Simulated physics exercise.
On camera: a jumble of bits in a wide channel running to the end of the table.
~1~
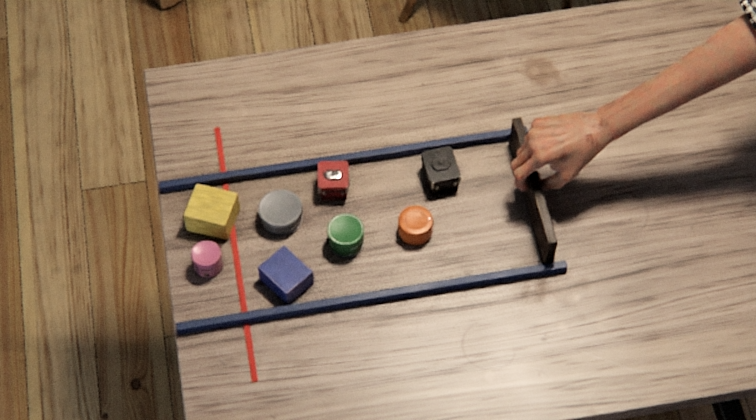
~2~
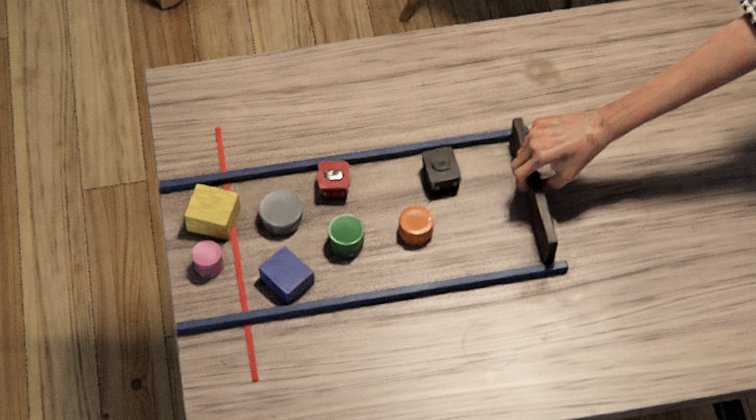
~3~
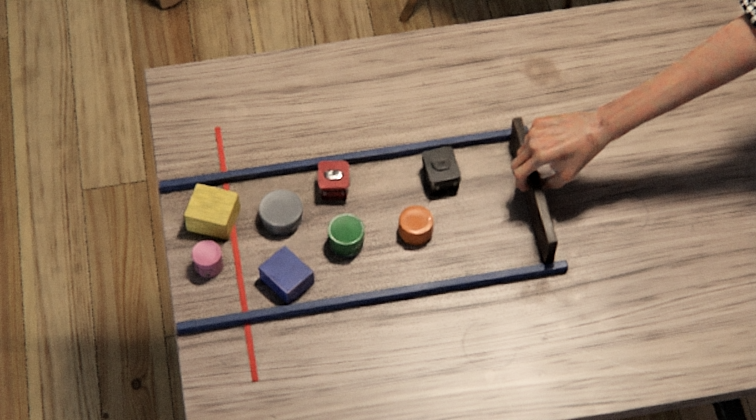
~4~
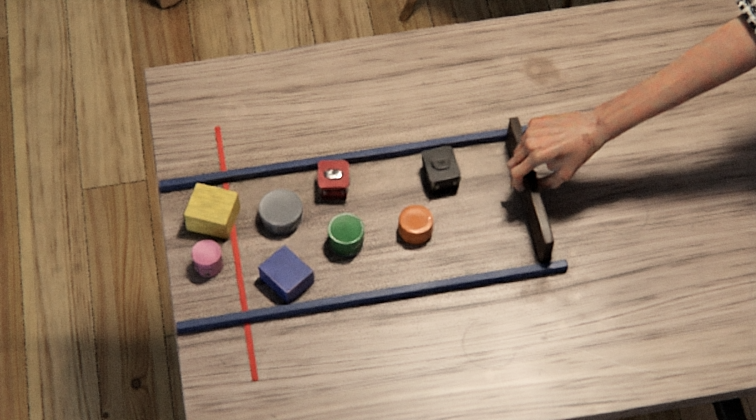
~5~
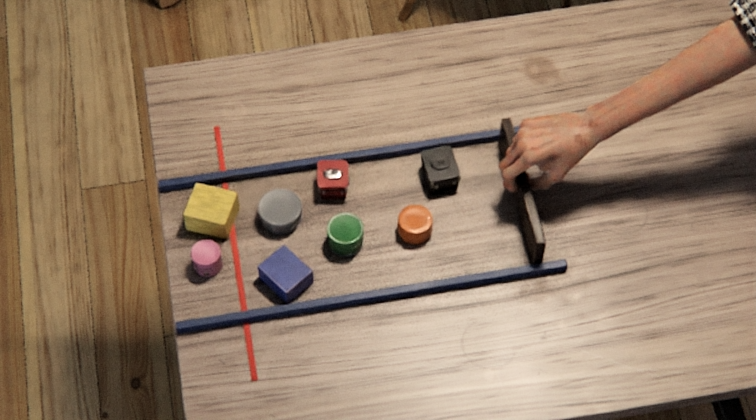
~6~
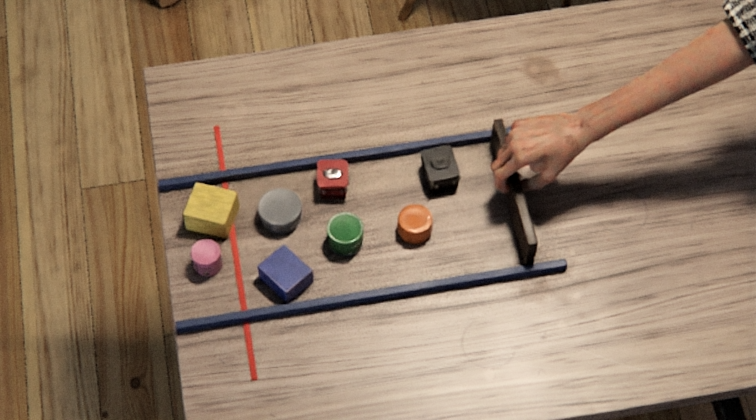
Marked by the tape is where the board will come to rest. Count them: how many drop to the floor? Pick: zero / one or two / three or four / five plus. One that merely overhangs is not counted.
That comes to one or two.
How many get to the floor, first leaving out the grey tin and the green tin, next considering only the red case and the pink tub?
1 in the first case, 1 in the second.
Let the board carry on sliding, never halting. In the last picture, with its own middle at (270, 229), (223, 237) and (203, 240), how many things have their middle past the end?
In order of the places given, that's 0, 2 and 5.
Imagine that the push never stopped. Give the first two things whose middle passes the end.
The yellow block gets there first, followed by the pink tub.
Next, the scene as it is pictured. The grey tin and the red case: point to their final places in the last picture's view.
First: About (183, 237); second: About (181, 197).
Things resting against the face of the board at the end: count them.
It's touching 3 at the end.
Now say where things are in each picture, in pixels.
Pink tub (207, 259); yellow block (212, 212); blue block (286, 275); board (532, 190); tape (235, 248), in the first picture.
Yellow block (213, 212); orange lid (416, 226), in the second picture.
Blue block (286, 275); black case (441, 171), in the third picture.
Pink tub (208, 259); grey tin (281, 212), in the fourth picture.
Yellow block (212, 211); board (521, 190), in the fifth picture.
Pink tub (207, 258); yellow block (212, 211); blue block (286, 274); board (513, 191); tape (234, 246), in the sixth picture.
Soon after, none off yet; pink tub at rest near (207, 258); yellow block at rest near (212, 211); blue block at rest near (286, 274).
Then, none off yet; pink tub moving near (202, 259); yellow block moved a little near (189, 210); blue block moved a little near (265, 287).
By the end, the number that fall off is one or two; fallen, yellow block and pink tub.
